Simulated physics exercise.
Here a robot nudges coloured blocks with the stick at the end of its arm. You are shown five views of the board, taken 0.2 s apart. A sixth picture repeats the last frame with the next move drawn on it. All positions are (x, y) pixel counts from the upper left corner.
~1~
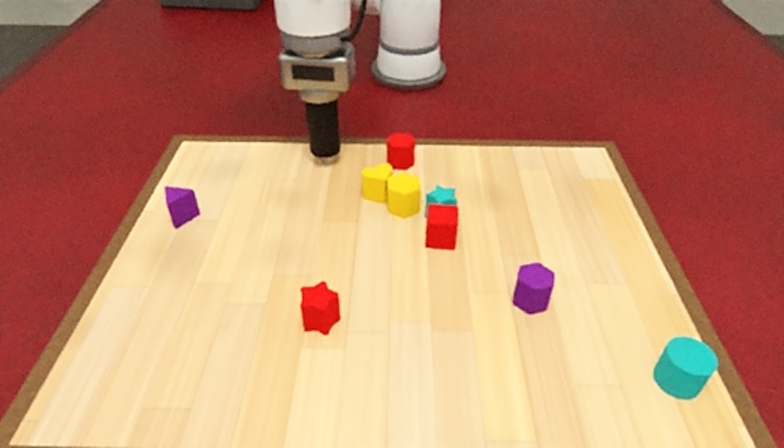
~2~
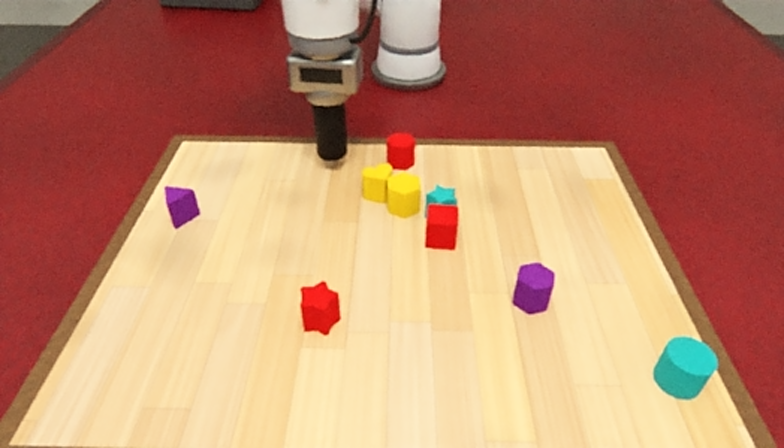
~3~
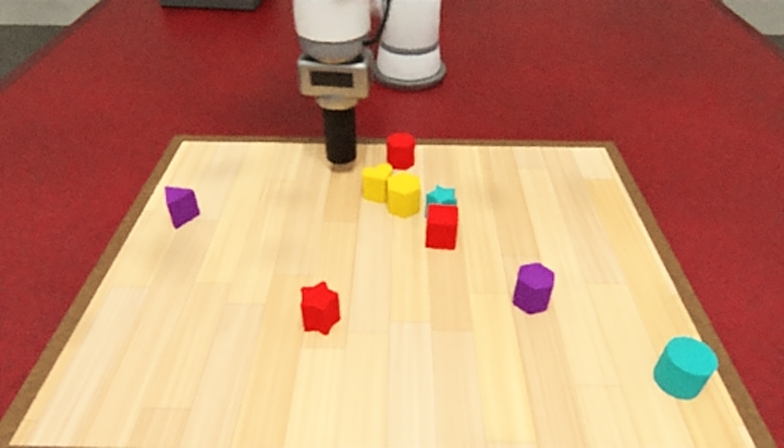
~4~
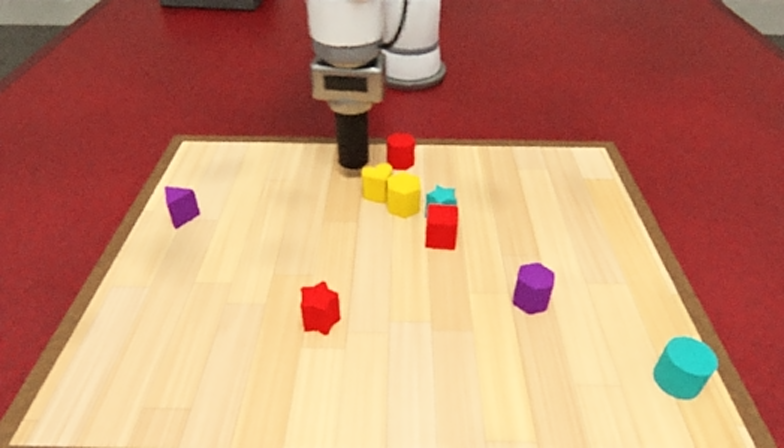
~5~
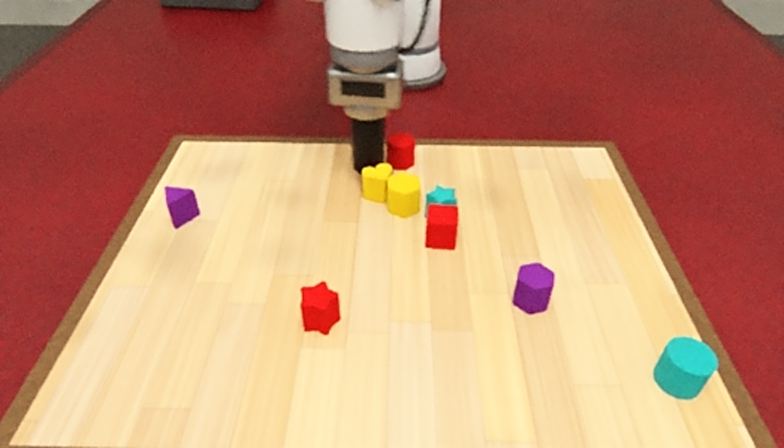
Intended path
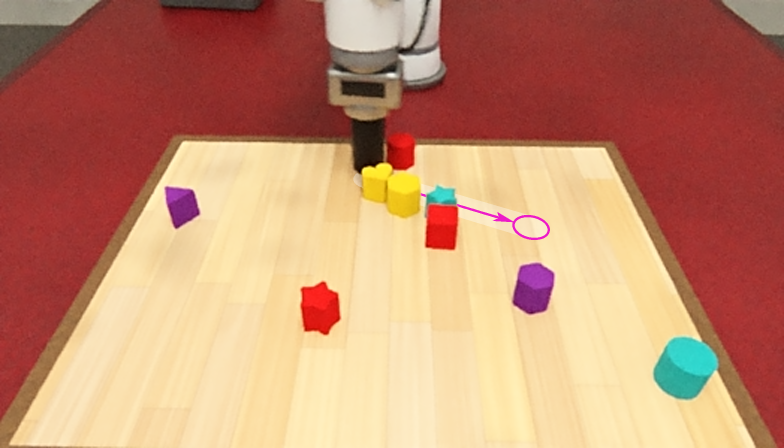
A robot arm slid its black stick slowly to the right along the far edge of a wooden board, drawing close to the yellow blocks, while all the scattered coloured blocks stayed still.
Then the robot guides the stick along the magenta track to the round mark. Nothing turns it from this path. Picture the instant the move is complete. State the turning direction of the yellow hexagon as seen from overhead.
It spins against the clock.
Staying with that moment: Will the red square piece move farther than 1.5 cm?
No, I don't think so.
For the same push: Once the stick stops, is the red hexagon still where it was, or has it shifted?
If the stick follows that path, the red hexagon stays in its place.
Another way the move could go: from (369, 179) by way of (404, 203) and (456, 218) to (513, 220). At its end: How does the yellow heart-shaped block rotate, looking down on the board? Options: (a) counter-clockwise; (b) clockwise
I'll go with b - clockwise.
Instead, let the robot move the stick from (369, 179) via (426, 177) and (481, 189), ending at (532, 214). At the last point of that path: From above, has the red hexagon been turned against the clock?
I expect so.
The line goes in a line from (369, 179) to (531, 227).
The first path, step by step. One third of the way, stick (420, 182); yellow heart-shaped block (383, 177), turned 55° clockwise; yellow hexagon (409, 189), turned 25° anticlockwise.
Two thirds of the way, stick (475, 198); yellow heart-shaped block (383, 177), turned 55° clockwise; yellow hexagon (409, 189), turned 20° anticlockwise; red square piece (442, 218), turned 15° clockwise; turquoise star block (465, 203), turned 70° clockwise.
At the end, stick (534, 215); yellow heart-shaped block (383, 177), turned 55° clockwise; red hexagon unmoved; yellow hexagon (409, 189), turned 20° anticlockwise; red square piece (442, 218), turned 15° clockwise; turquoise star block (467, 203), turned 80° clockwise.
